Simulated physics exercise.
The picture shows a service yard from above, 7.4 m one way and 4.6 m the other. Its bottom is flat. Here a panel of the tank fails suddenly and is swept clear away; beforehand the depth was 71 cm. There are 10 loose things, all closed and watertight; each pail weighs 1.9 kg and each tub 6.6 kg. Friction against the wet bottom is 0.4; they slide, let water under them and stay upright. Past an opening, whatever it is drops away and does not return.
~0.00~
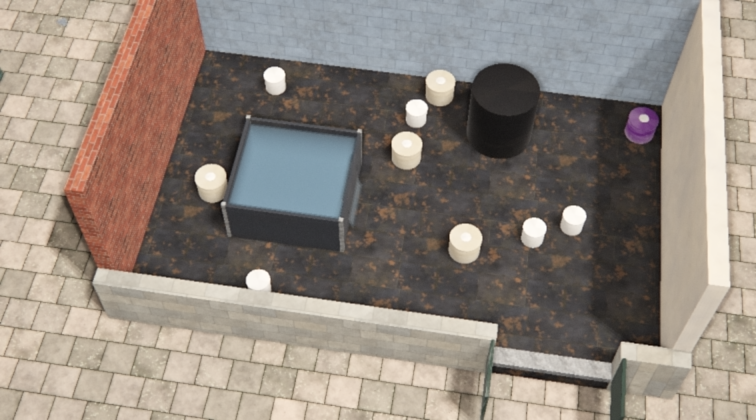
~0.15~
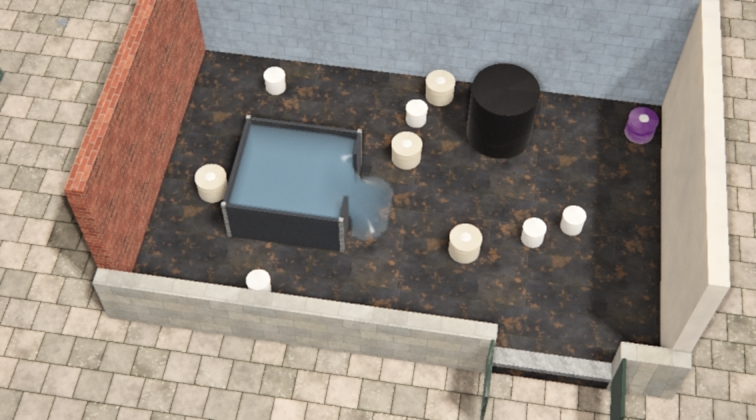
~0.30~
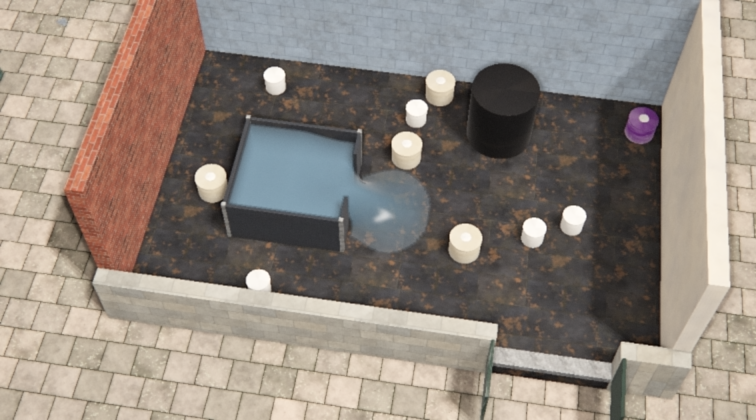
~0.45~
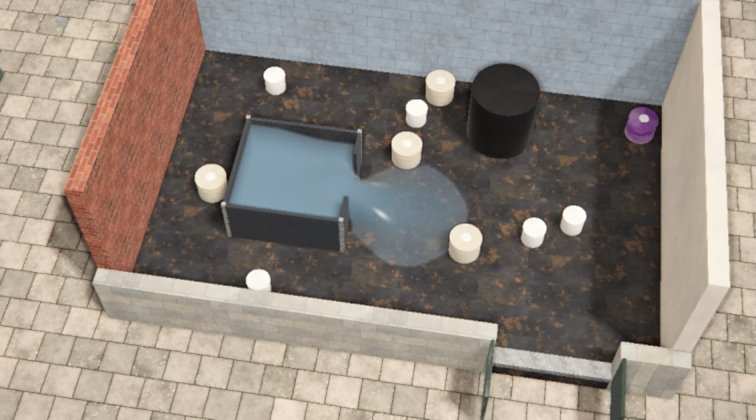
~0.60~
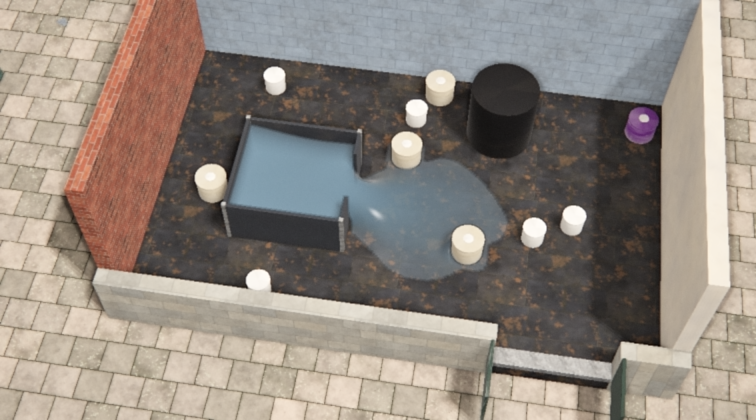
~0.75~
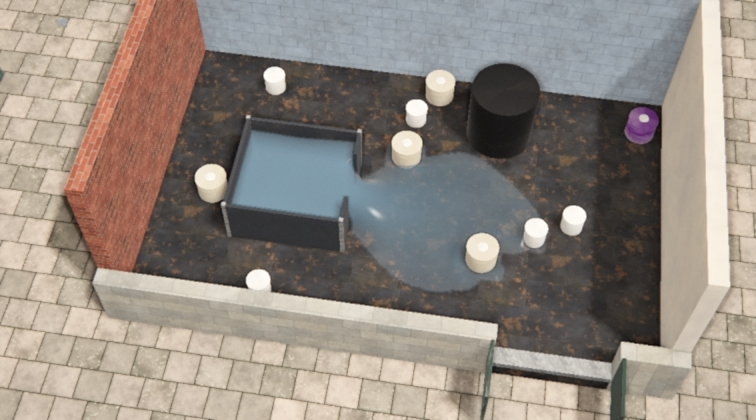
The footage shows a walled yard seen from above, where water bursts from the right side of a dark tank and spreads rightward across the flat ground, nudging one cream cylinder slightly right while the purple tub stays still.
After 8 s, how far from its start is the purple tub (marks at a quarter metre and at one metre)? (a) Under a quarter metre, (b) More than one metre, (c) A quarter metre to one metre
(c) A quarter metre to one metre.
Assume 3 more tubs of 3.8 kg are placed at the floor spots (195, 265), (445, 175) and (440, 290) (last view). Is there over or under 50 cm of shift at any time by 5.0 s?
So that's within the threshold, beyond the threshold and beyond the threshold, in that sequence.
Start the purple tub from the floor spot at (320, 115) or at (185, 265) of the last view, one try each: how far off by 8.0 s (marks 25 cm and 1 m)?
I'd expect that it remains where it was first and remains where it was second.
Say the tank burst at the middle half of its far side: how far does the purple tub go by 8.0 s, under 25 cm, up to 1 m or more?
The purple tub is swept away.
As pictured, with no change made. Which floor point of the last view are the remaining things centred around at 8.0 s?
Close to pixel (385, 189).
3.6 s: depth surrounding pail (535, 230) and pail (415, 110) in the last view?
First roughly 14 cm, second roughly 2 cm.
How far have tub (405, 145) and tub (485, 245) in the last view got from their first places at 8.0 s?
Taken in order, the shifts are 50 cm and 150 cm.
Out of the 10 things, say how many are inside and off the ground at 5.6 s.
At that instant the tally stands at 5.
After 1.6 s the purple tub is near (644, 119), 0.0 m from its start, aground; 0 of 10 are out; 1 afloat.
After 3.6 s the purple tub is near (587, 104), 0.9 m from its start, afloat; 0 of 10 are out; 4 afloat.
After 5.6 s the purple tub is near (558, 147), 1.5 m from its start, afloat; 0 of 10 are out; 5 afloat.
After 8.0 s the purple tub is near (623, 130), 0.4 m from its start, afloat; 1 of 10 are out; 3 afloat.
